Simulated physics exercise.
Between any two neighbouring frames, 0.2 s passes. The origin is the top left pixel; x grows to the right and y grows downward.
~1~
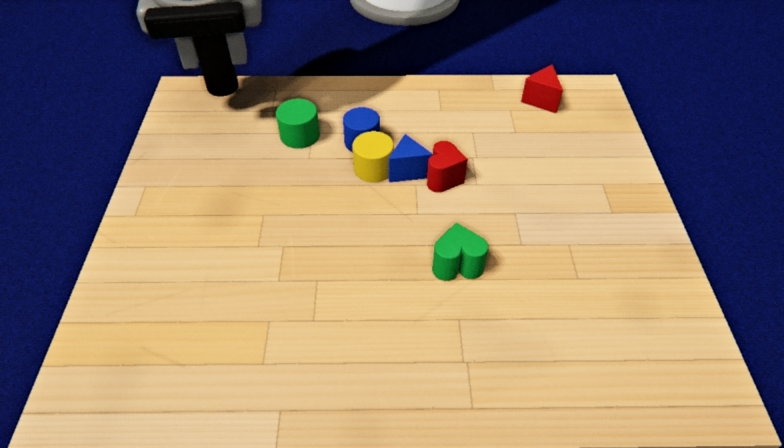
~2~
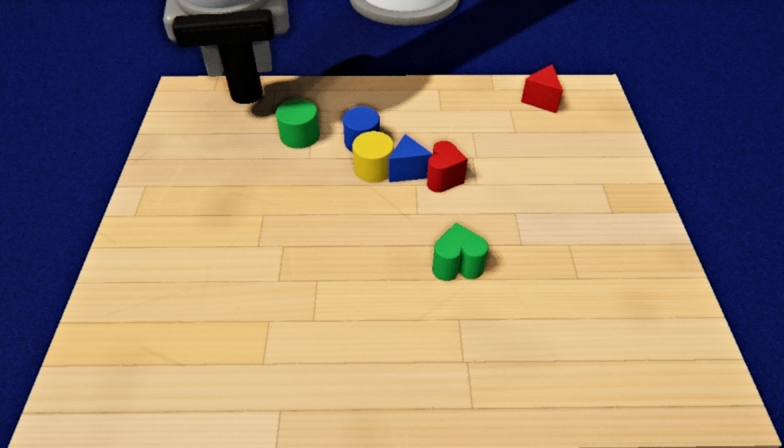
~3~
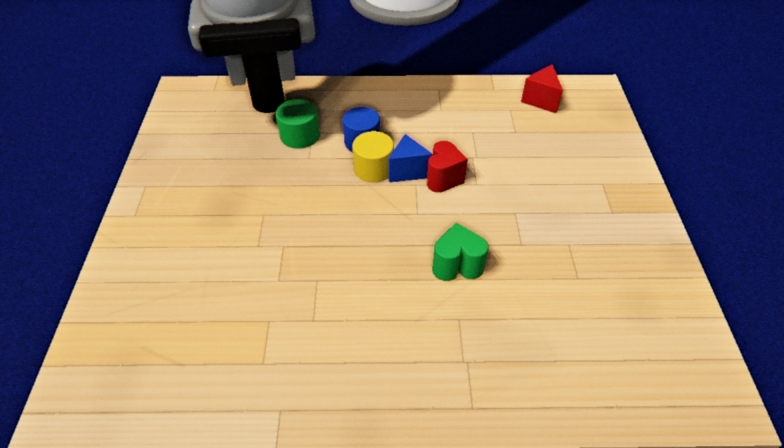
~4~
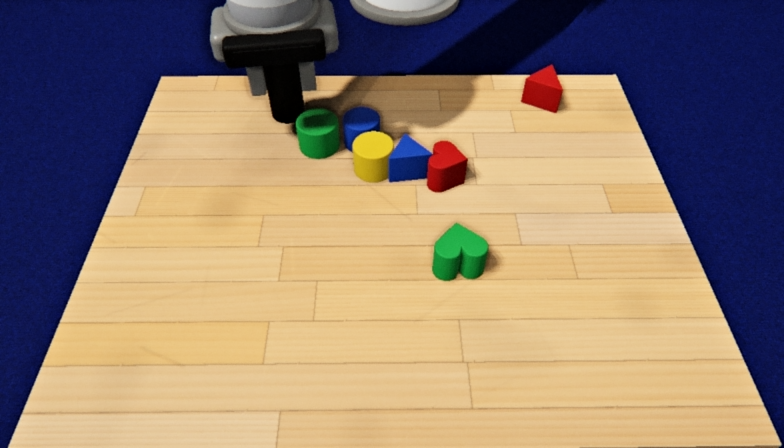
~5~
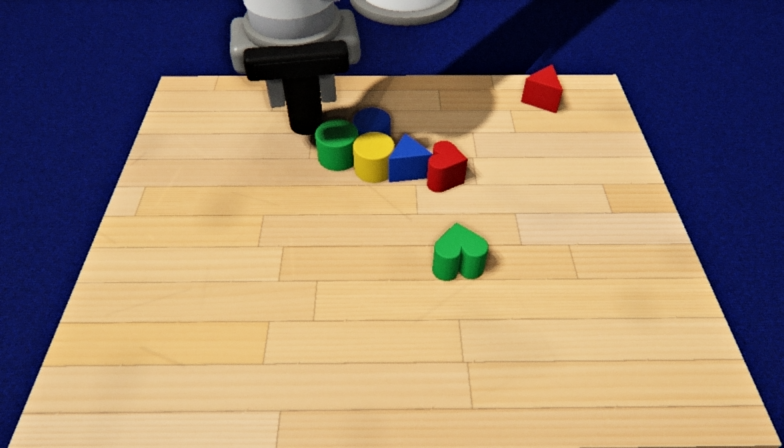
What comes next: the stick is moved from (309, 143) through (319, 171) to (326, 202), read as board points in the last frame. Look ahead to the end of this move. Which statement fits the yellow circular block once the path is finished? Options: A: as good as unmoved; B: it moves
The answer is B.
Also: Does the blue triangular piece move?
Final answer: Yes.
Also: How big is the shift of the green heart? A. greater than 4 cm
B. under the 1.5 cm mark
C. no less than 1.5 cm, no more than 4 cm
(B)
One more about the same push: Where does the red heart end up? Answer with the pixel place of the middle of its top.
That would be at about pixel (472, 156).
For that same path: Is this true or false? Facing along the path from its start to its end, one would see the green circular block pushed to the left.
That statement is accurate.
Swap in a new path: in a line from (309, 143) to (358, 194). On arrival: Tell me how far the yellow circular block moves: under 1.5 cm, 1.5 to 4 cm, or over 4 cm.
Once the path ends, it will sit over 4 cm from where it is now.
On the path given first. Halfway along, stick (317, 153); green circular block (356, 149); yellow circular block (399, 152); blue triangular piece (433, 156), turned 20° anticlockwise; red heart (468, 156), turned 15° anticlockwise.
At the end, stick (324, 184); green circular block (360, 157); yellow circular block (403, 151); blue triangular piece (437, 157), turned 20° anticlockwise; red heart (472, 156), turned 15° anticlockwise; green heart not moved.
